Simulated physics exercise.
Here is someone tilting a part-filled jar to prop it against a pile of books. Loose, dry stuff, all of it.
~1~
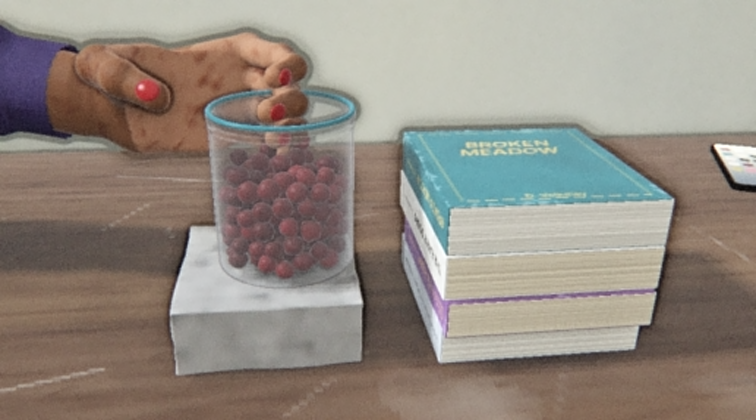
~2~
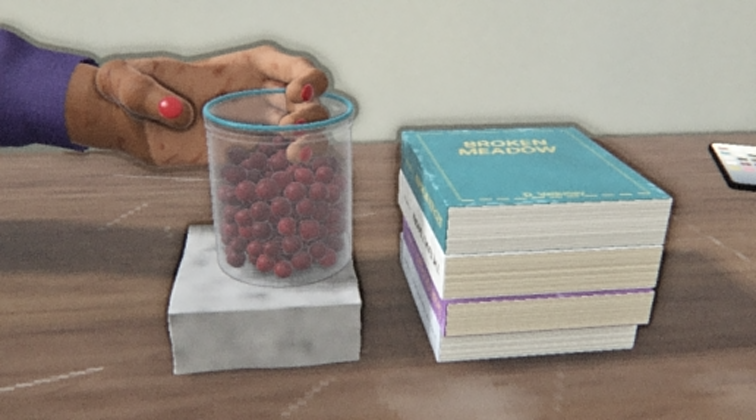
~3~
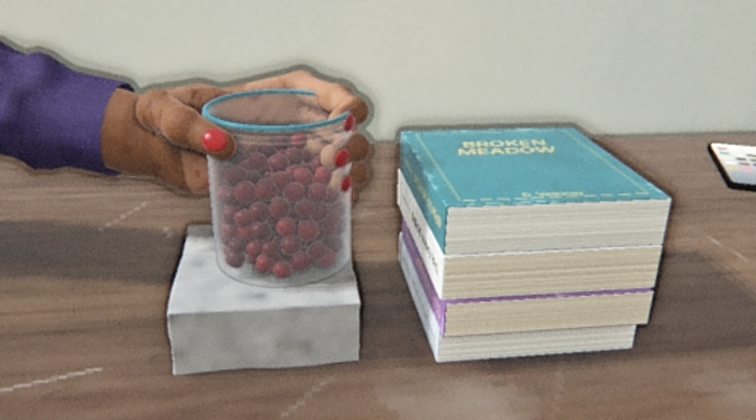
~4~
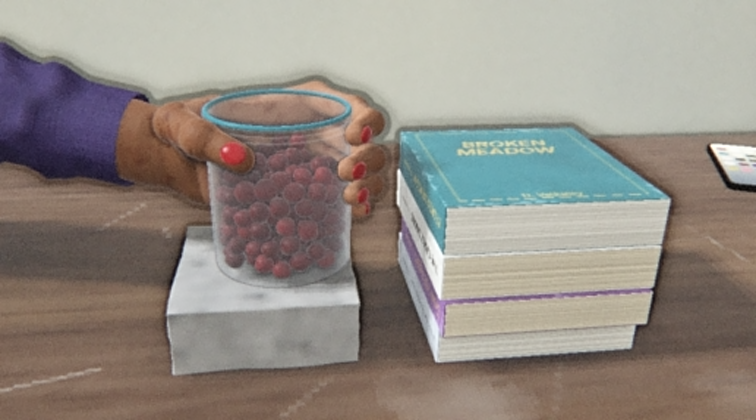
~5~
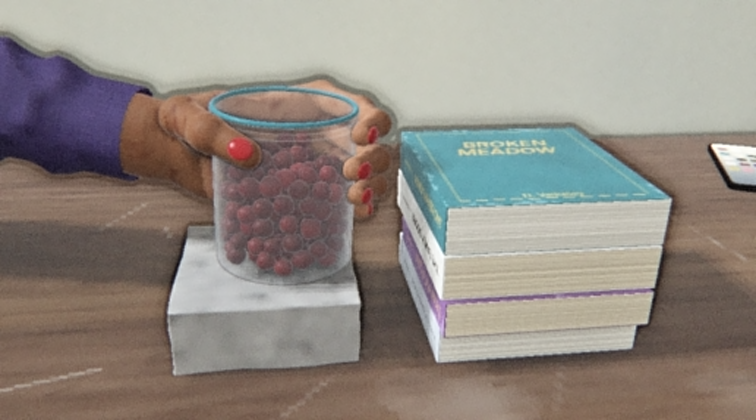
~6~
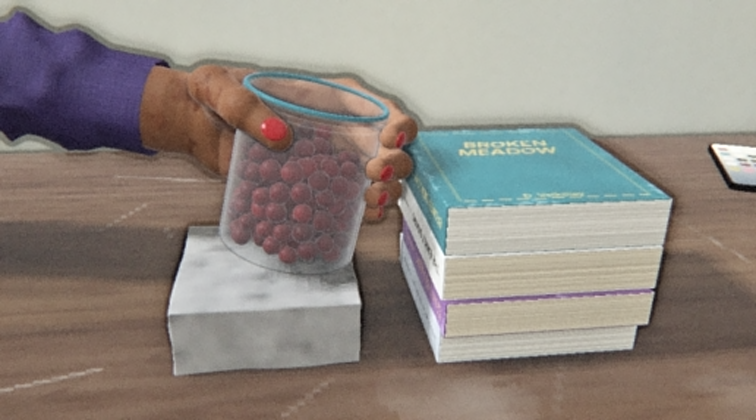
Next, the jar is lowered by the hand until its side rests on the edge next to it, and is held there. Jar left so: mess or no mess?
It's going to lose nothing at that tilt.
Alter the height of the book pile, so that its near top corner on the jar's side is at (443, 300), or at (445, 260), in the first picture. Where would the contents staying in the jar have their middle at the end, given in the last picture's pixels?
(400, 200) and (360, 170), approximately.
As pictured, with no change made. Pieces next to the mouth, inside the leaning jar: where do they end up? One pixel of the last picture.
They end up at roughly pixel (370, 145) in the last picture.
Then, 0.19 s after the last picture, the jar leans 26°; everything is still inside.
Then, 0.39 s after the last picture, the jar rests on the book pile at 35°; everything is still inside.
At rest, the jar rests on the book pile at 35°; everything is still inside.
